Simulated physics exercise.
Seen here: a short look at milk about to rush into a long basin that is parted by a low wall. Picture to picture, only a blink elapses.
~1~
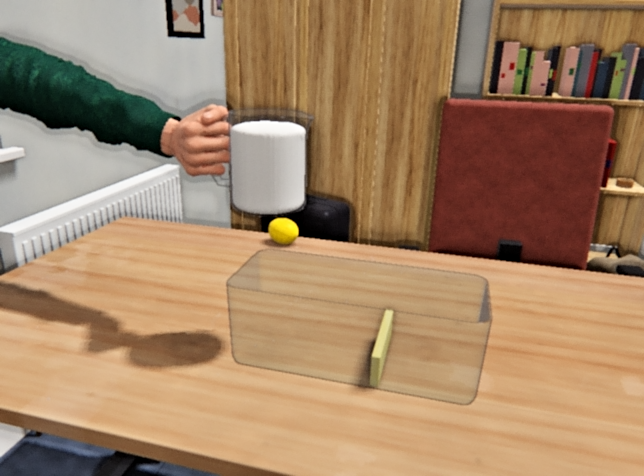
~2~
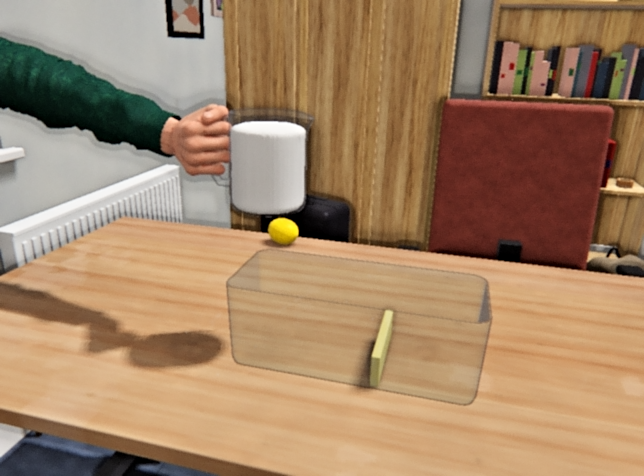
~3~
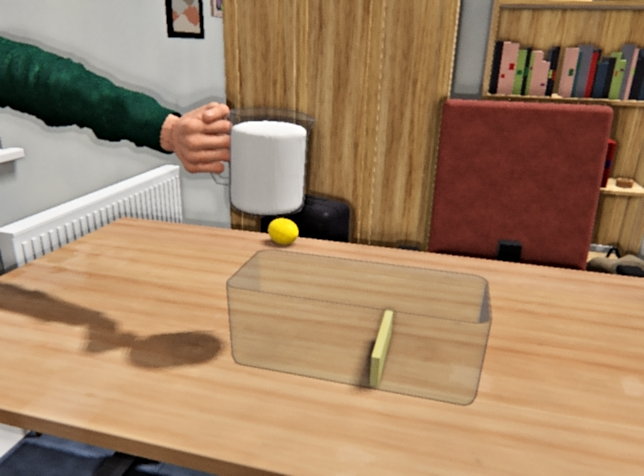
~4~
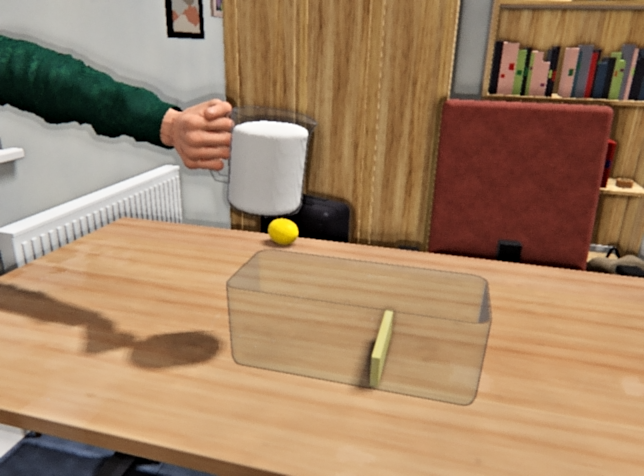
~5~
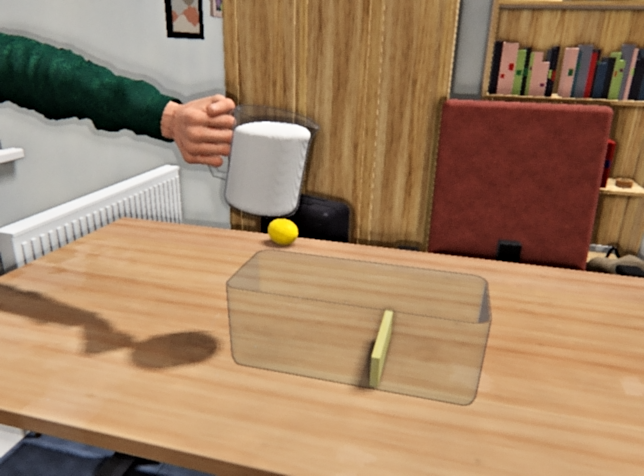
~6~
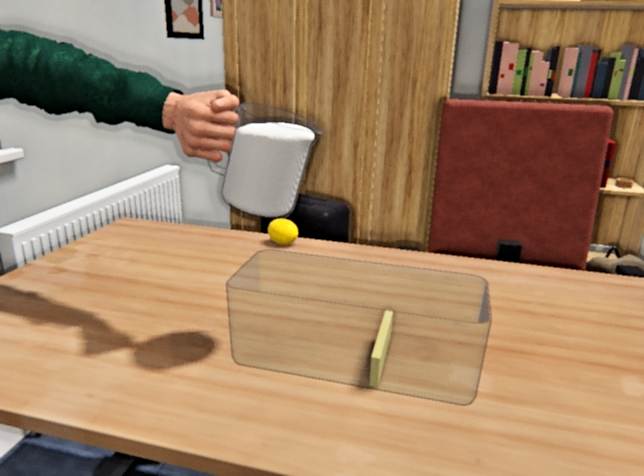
A white mug, gripped at the left by a hand in a dark green sleeve, hovers above a wooden table in a room seen from slightly above. Below it sit a small yellow ball and a long see-through basin with a low pale-yellow wall inside, before a red chair back and bookshelves at right. The hand slowly tilts the mug rightward, while the camera stays still.
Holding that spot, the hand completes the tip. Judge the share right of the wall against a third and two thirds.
I predict a little ends up right of the wall, short of one third.
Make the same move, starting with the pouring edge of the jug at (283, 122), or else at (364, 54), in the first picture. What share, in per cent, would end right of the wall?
Start one gives some 5 %, start two some 90 %.
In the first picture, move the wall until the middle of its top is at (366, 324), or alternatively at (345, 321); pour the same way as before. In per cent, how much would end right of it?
Well, it's close to 60 per cent for the first one, then 95 per cent for the other.
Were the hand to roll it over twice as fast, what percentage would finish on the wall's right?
It comes to 10 per cent or so.
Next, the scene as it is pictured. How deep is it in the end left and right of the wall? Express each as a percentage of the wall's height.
Left side 50 percent, right side 20 percent.
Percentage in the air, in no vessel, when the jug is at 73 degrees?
Something close to 15 percent of it.
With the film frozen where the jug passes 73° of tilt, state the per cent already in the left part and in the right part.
5 per cent left, 0 per cent right.
A moment on, the jug is tipped part way and 80 per cent is still to pour, 3 is left of the wall and 0 right of it.
Next, the jug is tipped right over and 29 per cent is still to pour, 34 is left of the wall and 13 right of it.
Then the jug is tipped right over and 4 per cent is still to pour, 73 is left of the wall and 15 right of it.
Later the jug is tipped right over and 0 per cent is still to pour, 81 is left of the wall and 17 right of it.
At rest 81 per cent lies left of the wall, 17 right of it and 2 outside.
